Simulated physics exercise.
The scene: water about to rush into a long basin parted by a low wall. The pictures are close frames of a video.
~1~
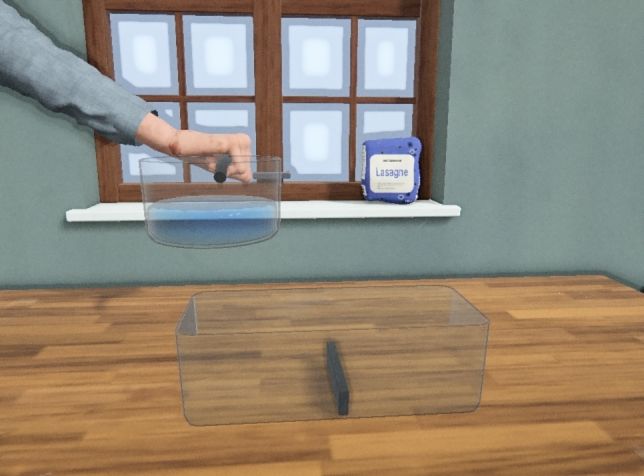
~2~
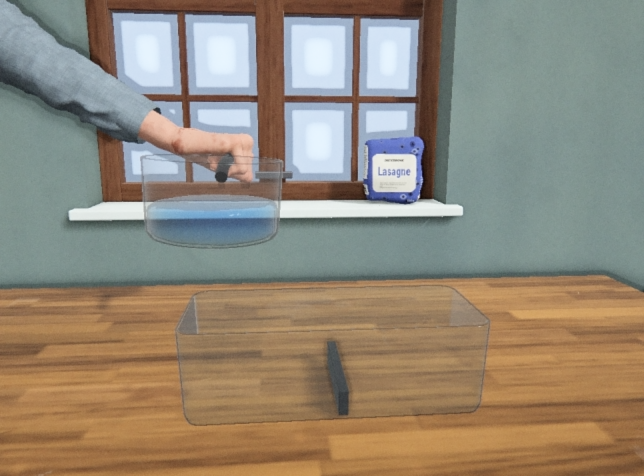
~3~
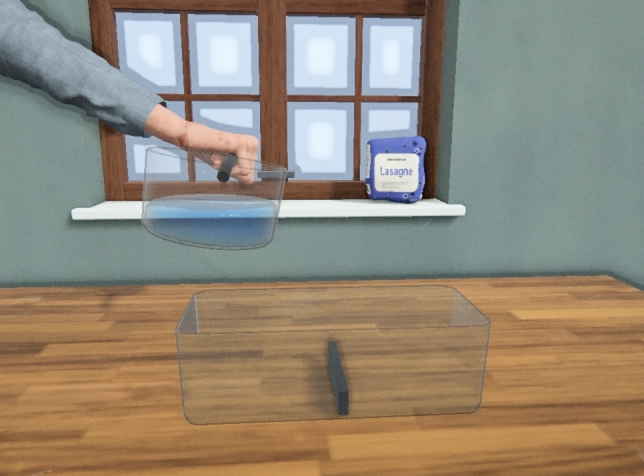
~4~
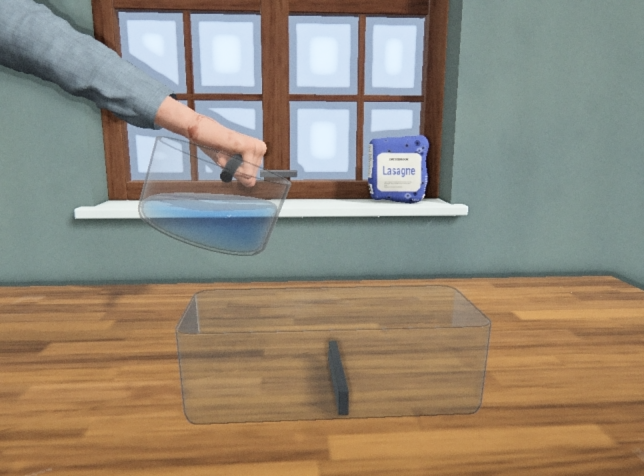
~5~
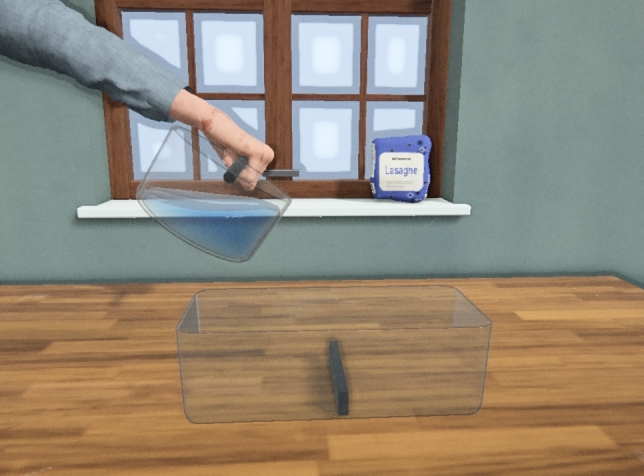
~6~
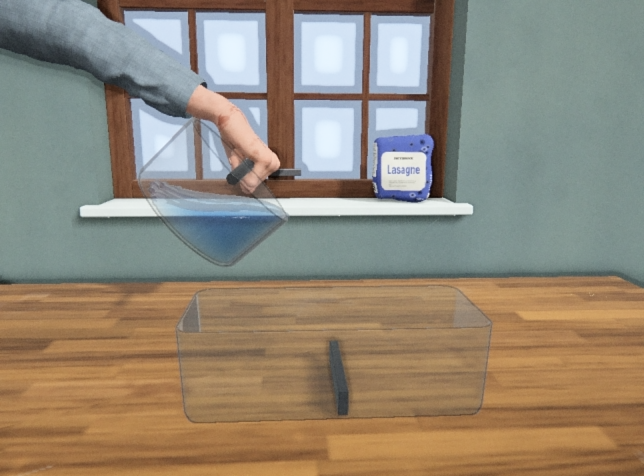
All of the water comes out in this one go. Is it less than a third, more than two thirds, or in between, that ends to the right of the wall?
It comes to not even a third.
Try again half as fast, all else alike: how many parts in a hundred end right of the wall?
Close to 20 per cent.
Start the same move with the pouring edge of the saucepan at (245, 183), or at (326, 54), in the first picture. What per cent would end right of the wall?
Near 15 % and 80 %.
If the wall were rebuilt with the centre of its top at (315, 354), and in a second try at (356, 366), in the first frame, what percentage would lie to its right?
Roughly 50 per cent, and 15 per cent.
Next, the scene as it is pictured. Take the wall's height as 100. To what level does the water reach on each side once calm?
Some 70 per cent left and 10 right.
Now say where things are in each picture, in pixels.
In the first picture, tilt 0°; pouring edge (280, 161); surface from (149, 204) to (278, 202); the long basin's rim runs from (185, 313) to (469, 304); the wall's top is at (337, 365).
In the second picture, tilt 2°; pouring edge (282, 163); surface from (150, 203) to (278, 203).
In the third picture, tilt 9°; pouring edge (285, 171); surface from (148, 202) to (278, 204).
In the fourth picture, tilt 20°; pouring edge (289, 185); surface from (146, 198) to (278, 205).
In the fifth picture, tilt 33°; pouring edge (290, 202); surface from (144, 191) to (281, 207).
In the sixth picture, tilt 48°; pouring edge (286, 220); surface from (153, 182) to (285, 209).
A moment on, the saucepan is tipped on its side and 41 per cent is still to pour, 23 is left of the wall and 0 right of it.
Next, the saucepan is tipped on its side and 21 per cent is still to pour, 61 is left of the wall and 7 right of it.
Then the saucepan is tipped on its side and 8 per cent is still to pour, 73 is left of the wall and 9 right of it.
Later the saucepan is tipped on its side and 3 per cent is still to pour, 81 is left of the wall and 11 right of it.
In the end 84 per cent lies left of the wall, 11 right of it and 4 outside.
